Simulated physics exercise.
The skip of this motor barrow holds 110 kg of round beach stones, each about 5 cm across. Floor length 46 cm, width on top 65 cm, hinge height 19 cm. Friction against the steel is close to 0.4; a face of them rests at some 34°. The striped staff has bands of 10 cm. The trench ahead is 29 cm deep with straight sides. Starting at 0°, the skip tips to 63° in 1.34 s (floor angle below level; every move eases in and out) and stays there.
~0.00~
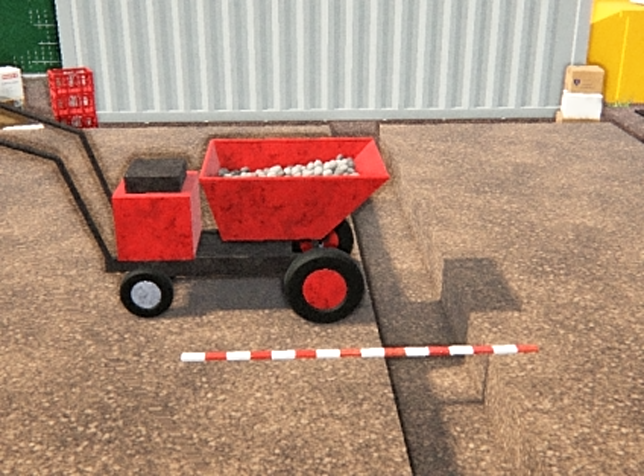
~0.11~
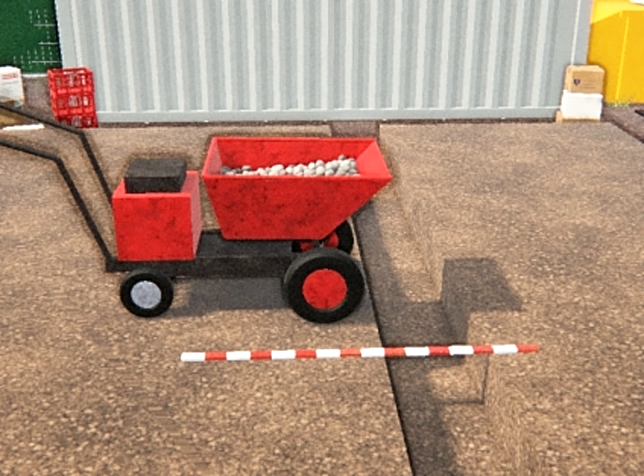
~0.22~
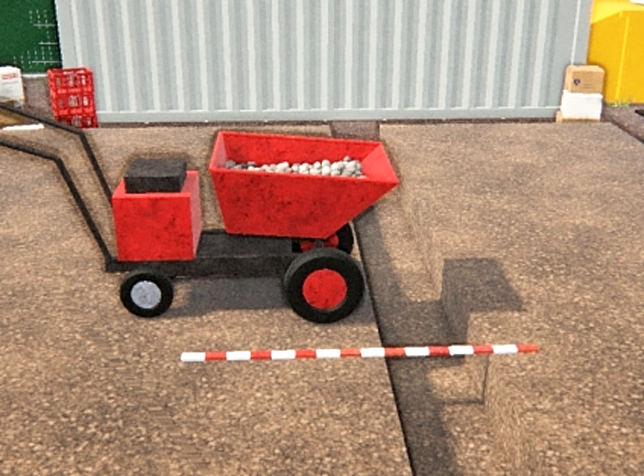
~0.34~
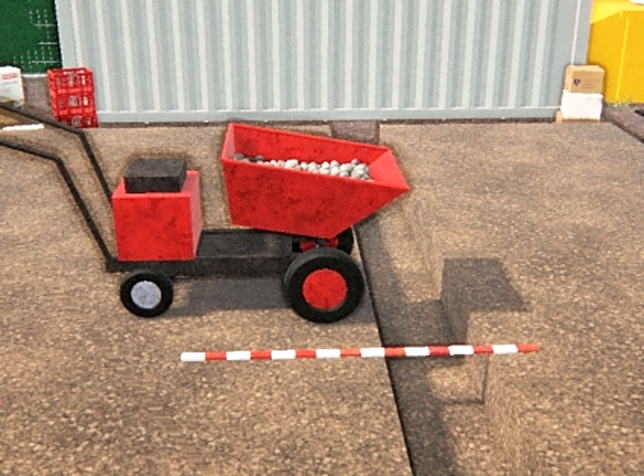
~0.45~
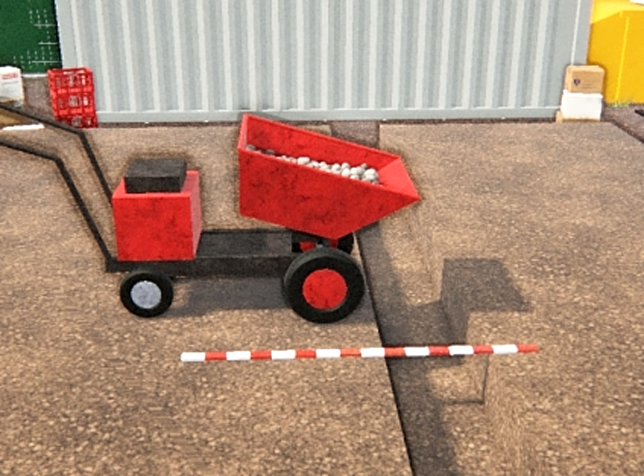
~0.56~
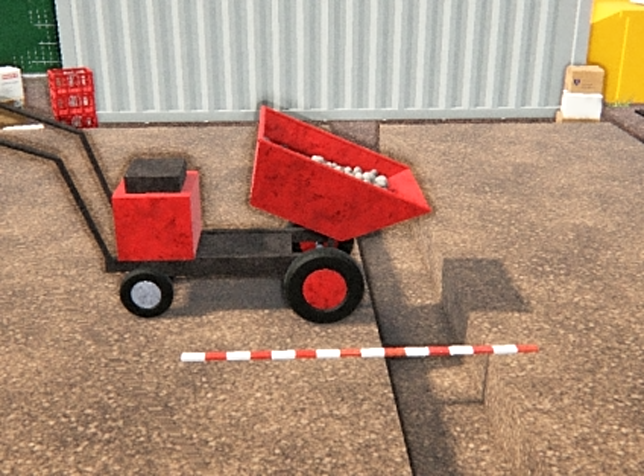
Red skip of a motor barrow tilting steadily forward to the right, its pale rounded stones shifting toward the lowered front lip.
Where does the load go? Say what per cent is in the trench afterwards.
Some 42 per cent of it.
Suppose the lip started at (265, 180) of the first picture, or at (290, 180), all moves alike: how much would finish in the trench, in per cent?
First some 80, then 100 per cent.
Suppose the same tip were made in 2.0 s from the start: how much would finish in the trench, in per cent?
In that case some 45 per cent.
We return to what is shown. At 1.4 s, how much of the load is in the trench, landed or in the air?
Some 5 per cent.
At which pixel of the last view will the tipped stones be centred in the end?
Their middle is at about (477, 289).
After 1.0 s the floor is at 53°; 100 % in the skip; the foremost stones are at (436, 241).
After 1.4 s the floor is at 63°; 69 % in the skip, 5 % in the trench, 27 % past the trench; the foremost stones are at (521, 289).
After 1.8 s the floor is at 63°; 29 % in the skip, 15 % in the trench, 55 % past the trench; the foremost stones are at (599, 281).
After 3.7 s the floor is at 63°; 0 % in the skip, 42 % in the trench, 58 % past the trench; the foremost stones are at (641, 275).
